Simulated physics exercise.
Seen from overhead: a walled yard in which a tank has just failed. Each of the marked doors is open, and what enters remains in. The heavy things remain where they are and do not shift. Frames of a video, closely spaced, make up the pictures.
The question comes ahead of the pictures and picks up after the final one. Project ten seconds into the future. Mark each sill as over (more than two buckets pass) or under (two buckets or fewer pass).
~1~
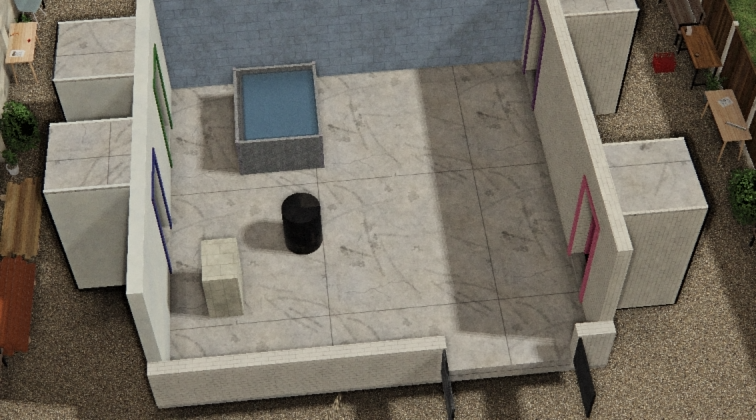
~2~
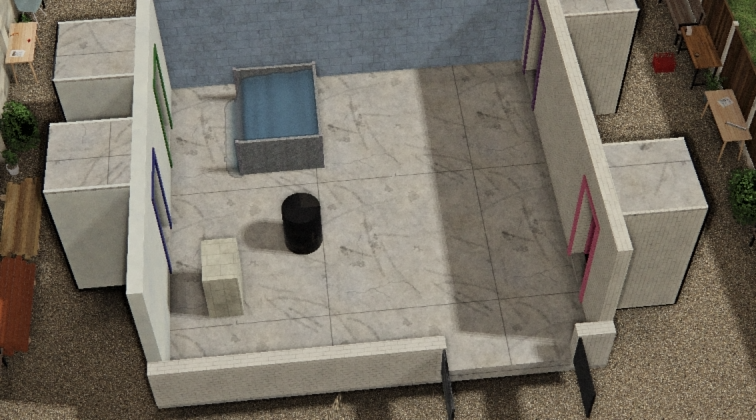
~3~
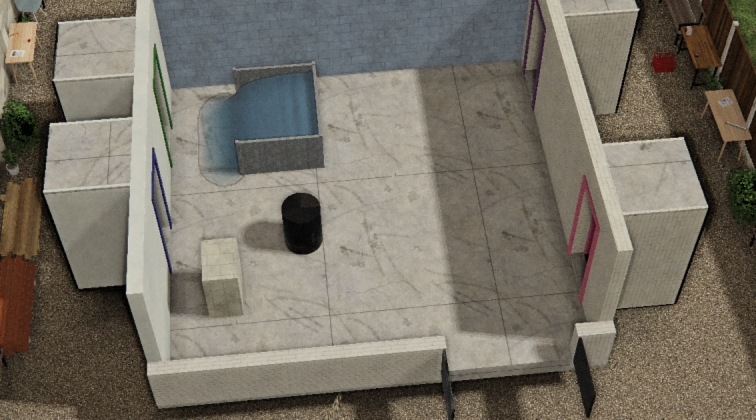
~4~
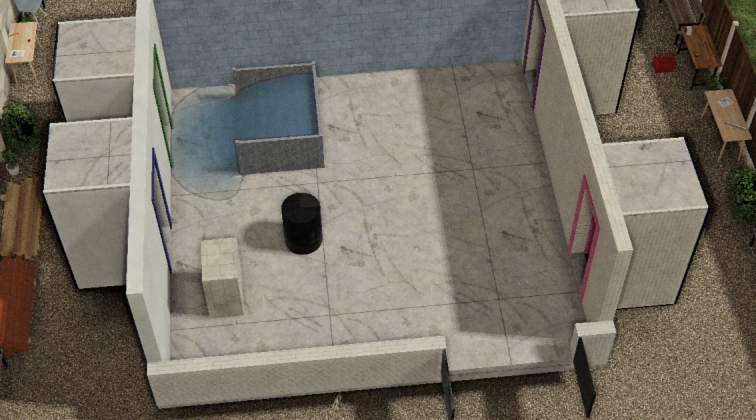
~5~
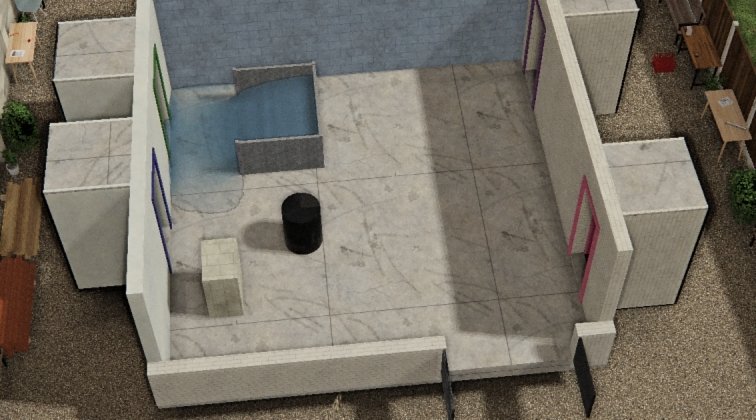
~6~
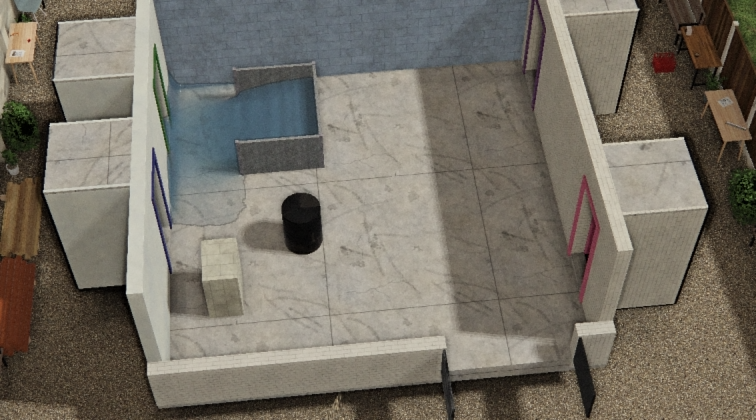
The pink door is under, the purple door is under, the green door is over, the blue door is under.
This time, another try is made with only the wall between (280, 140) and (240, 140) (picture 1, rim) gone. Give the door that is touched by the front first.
That is the one in blue.
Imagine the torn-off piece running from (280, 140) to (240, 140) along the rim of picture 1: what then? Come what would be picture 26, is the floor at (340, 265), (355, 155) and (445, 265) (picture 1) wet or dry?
Going in your order, I'd say still bare, then still bare, then drenched.
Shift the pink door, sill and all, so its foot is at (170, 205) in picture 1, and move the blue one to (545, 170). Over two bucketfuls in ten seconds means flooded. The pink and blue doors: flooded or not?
Well, the pink door overflows, but the blue door falls below the limit.
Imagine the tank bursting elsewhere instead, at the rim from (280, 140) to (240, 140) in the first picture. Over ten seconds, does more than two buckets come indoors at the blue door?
Lab note: Blue tops the threshold.
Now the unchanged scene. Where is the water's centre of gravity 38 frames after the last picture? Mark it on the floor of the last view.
Near (305, 213) in the last view.
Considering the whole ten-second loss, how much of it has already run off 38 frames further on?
Around 85 percent.
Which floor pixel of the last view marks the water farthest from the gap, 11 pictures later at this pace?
The front's farthest point is close to (171, 385).
A moment on, water covers 15 % of the floor; the pink door not reached, the purple door not reached, the green door far over two buckets in, the blue door wet at the sill, nothing in.
Next, water covers 20 % of the floor; the pink door not reached, the purple door not reached, the green door far over two buckets in, the blue door wet at the sill, nothing in.
Then, water covers 40 % of the floor; the pink door not reached, the purple door not reached, the green door far over two buckets in, the blue door wet at the sill, nothing in.
Later, water covers 65 % of the floor; the pink door not reached, the purple door wet at the sill, nothing in, the green door far over two buckets in, the blue door wet at the sill, nothing in.
In the end, water covers 75 % of the floor; the pink door wet at the sill, nothing in, the purple door wet at the sill, nothing in, the green door far over two buckets in, the blue door wet at the sill, nothing in.
